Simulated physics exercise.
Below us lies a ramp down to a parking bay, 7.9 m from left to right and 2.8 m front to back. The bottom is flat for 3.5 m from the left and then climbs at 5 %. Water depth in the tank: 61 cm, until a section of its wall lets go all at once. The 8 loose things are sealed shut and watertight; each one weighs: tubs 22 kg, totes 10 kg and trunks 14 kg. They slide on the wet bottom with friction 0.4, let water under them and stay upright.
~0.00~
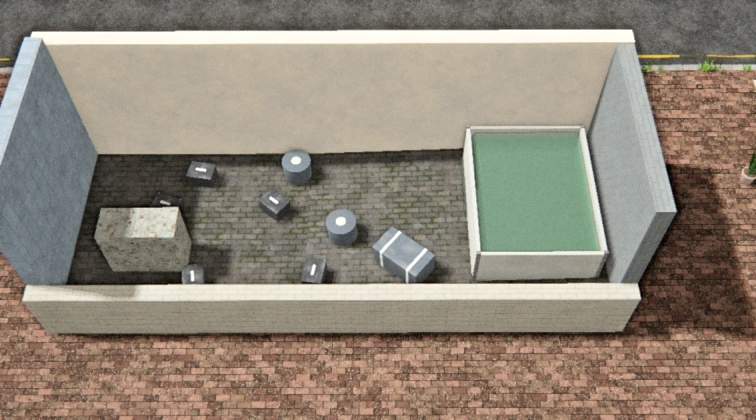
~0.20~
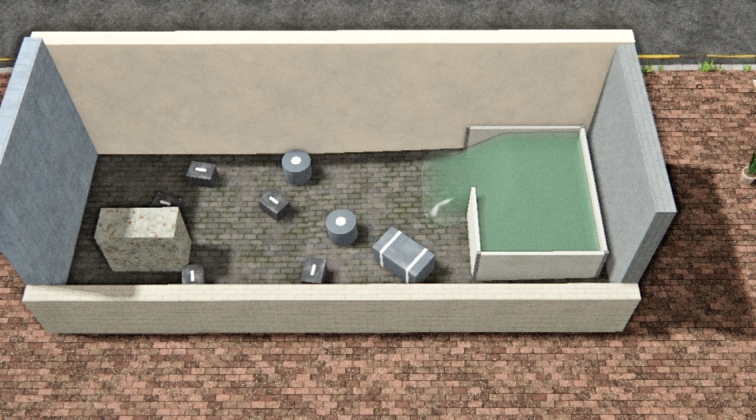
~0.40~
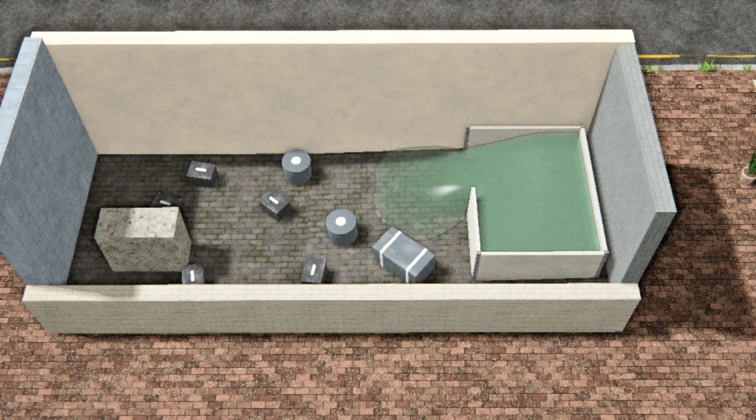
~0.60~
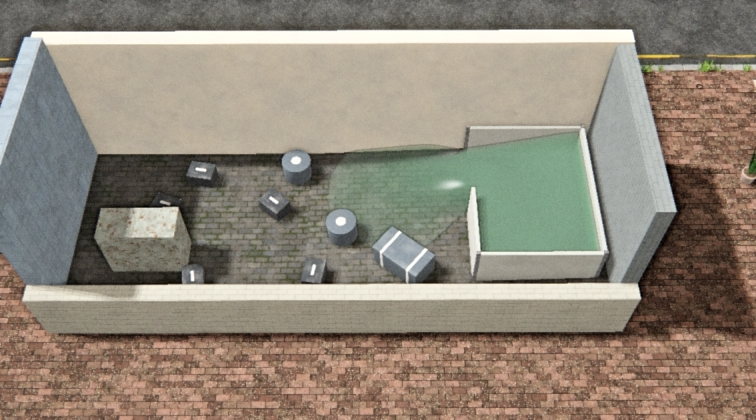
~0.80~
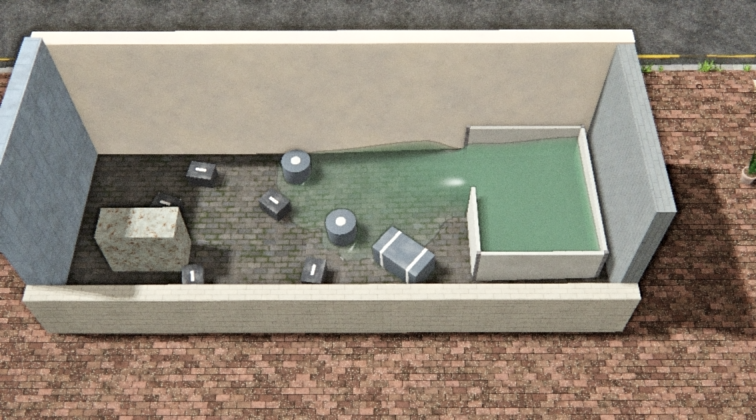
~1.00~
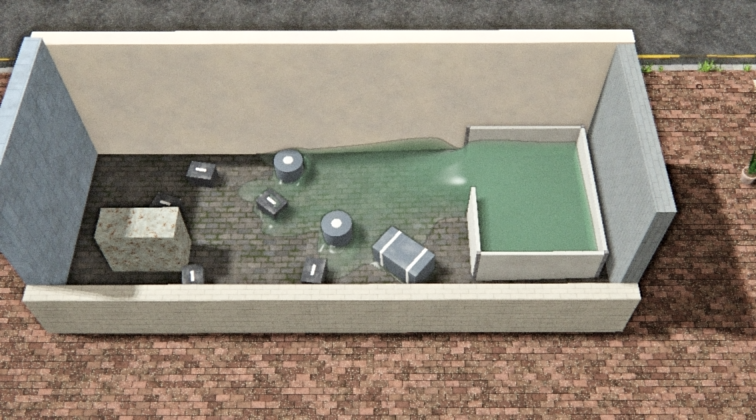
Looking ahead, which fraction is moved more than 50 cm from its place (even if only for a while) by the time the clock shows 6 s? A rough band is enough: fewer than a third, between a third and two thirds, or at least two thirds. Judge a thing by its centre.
Looks like a big share, two thirds or over.
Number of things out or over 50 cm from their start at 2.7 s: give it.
Answer: 6.
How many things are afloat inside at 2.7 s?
Answer: 3.
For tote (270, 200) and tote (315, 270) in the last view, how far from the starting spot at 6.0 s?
Respectively, 100 cm and 120 cm.
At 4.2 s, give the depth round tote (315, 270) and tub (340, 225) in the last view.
Some 10 cm at the first, some 15 cm at the second.
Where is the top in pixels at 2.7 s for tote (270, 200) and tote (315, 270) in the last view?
Roughly (102, 221), then roughly (276, 284).
After 1.4 s 2 of 8 are over 50 cm from their spots; 0 afloat.
After 2.7 s 6 of 8 are over 50 cm from their spots; 3 afloat.
After 4.2 s 5 of 8 are over 50 cm from their spots; 7 afloat.
After 6.0 s 7 of 8 are over 50 cm from their spots, and 7 have been at some point; 5 afloat.
